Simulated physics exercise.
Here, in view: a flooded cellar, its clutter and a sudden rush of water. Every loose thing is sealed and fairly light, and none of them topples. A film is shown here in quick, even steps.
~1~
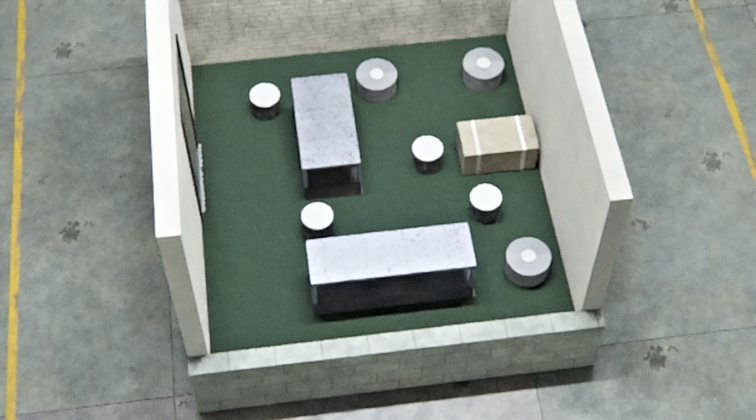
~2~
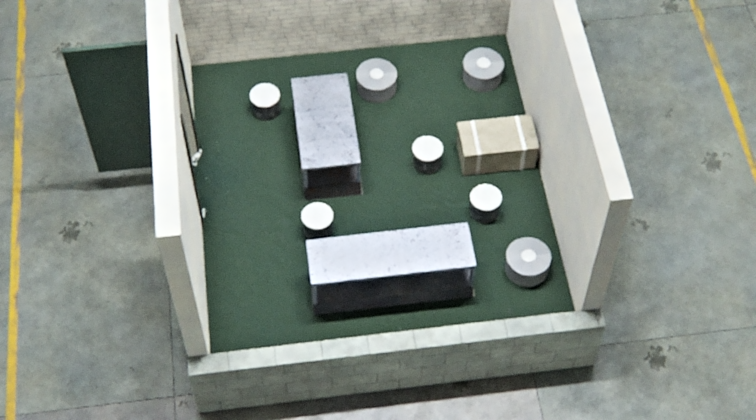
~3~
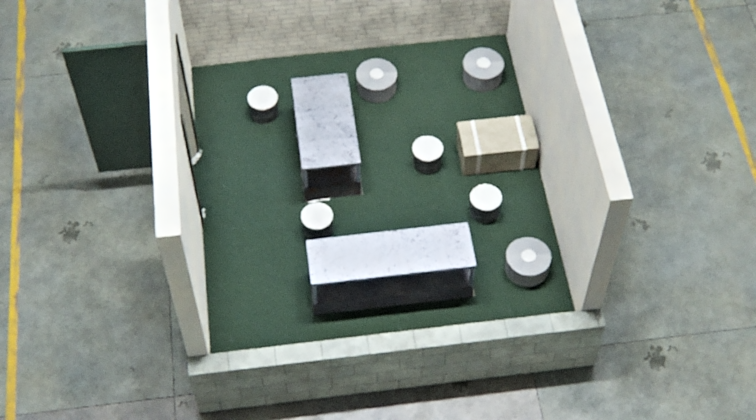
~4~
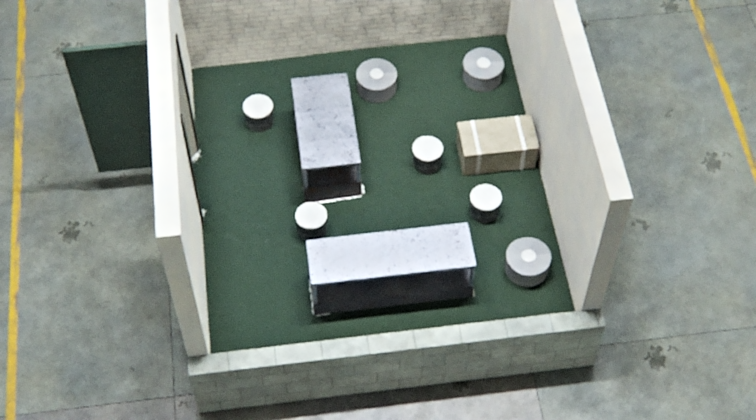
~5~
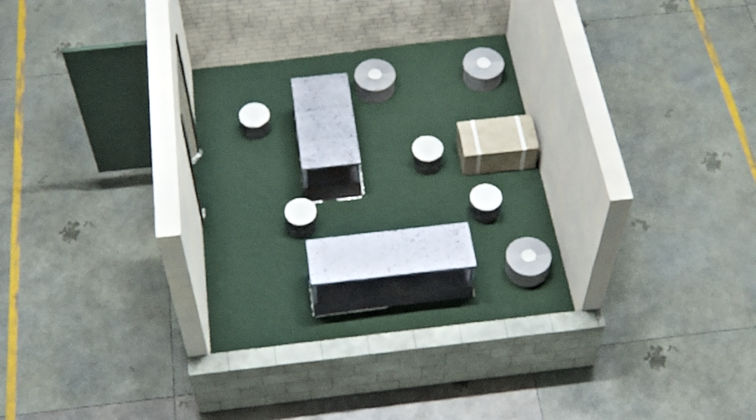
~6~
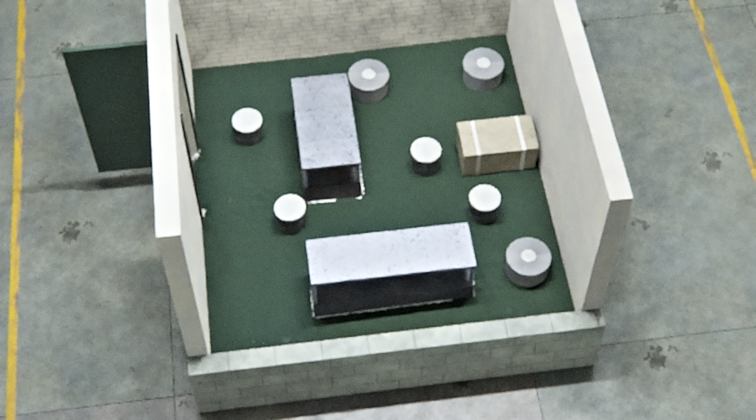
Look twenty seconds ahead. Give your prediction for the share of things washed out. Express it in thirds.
Center third.
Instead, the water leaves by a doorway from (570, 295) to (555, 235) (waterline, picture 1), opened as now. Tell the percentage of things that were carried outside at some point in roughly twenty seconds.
Roughly 20 per cent.
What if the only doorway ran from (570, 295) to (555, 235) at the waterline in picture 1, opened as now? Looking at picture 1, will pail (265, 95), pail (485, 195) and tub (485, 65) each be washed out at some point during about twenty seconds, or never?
Per item as listed - not lost, swept away, not lost.
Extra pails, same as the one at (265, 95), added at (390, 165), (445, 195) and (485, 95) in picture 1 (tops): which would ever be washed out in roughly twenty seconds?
Result list, first to last: Leaves, leaves, does not leave.
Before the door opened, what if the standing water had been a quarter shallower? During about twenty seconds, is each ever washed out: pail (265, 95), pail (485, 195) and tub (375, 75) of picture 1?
In turn: Swept away, remains, swept away.
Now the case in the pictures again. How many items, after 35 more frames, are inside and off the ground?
I make it 5 of them.
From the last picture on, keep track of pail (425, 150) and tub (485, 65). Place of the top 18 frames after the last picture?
(391, 162) and (456, 63), approximately.
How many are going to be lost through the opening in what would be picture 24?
The count is 3.
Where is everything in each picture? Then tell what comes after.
A pail at (265, 95), afloat; a pail at (317, 216) floats; 0 of 8 have shifted, in the first frame.
A pail at (265, 95), afloat; a pail at (317, 216), afloat; 0 of 8 have shifted, in the second frame.
A pail at (263, 98), afloat, close to its start; a pail at (317, 216) floats; 0 of 8 have shifted, in the third frame.
A pail at (258, 106) floats, close to its start; a pail at (311, 215) floats, close to its start; 2 of 8 have shifted, in the fourth frame.
A pail at (254, 115), afloat, close to its start; a pail at (301, 211) floats, close to its start; 2 of 8 have shifted, in the fifth frame.
A pail at (247, 120) floats, a stride from its start; a pail at (290, 207) floats, a stride from its start; 3 of 8 have shifted, in the sixth frame.
A moment on, 1 of 8 are out; 7 afloat.
Next, 3 of 8 are out; 5 afloat.
Later, 3 of 8 are out; 5 afloat.
In the end, 3 of 8 are out; 5 afloat.
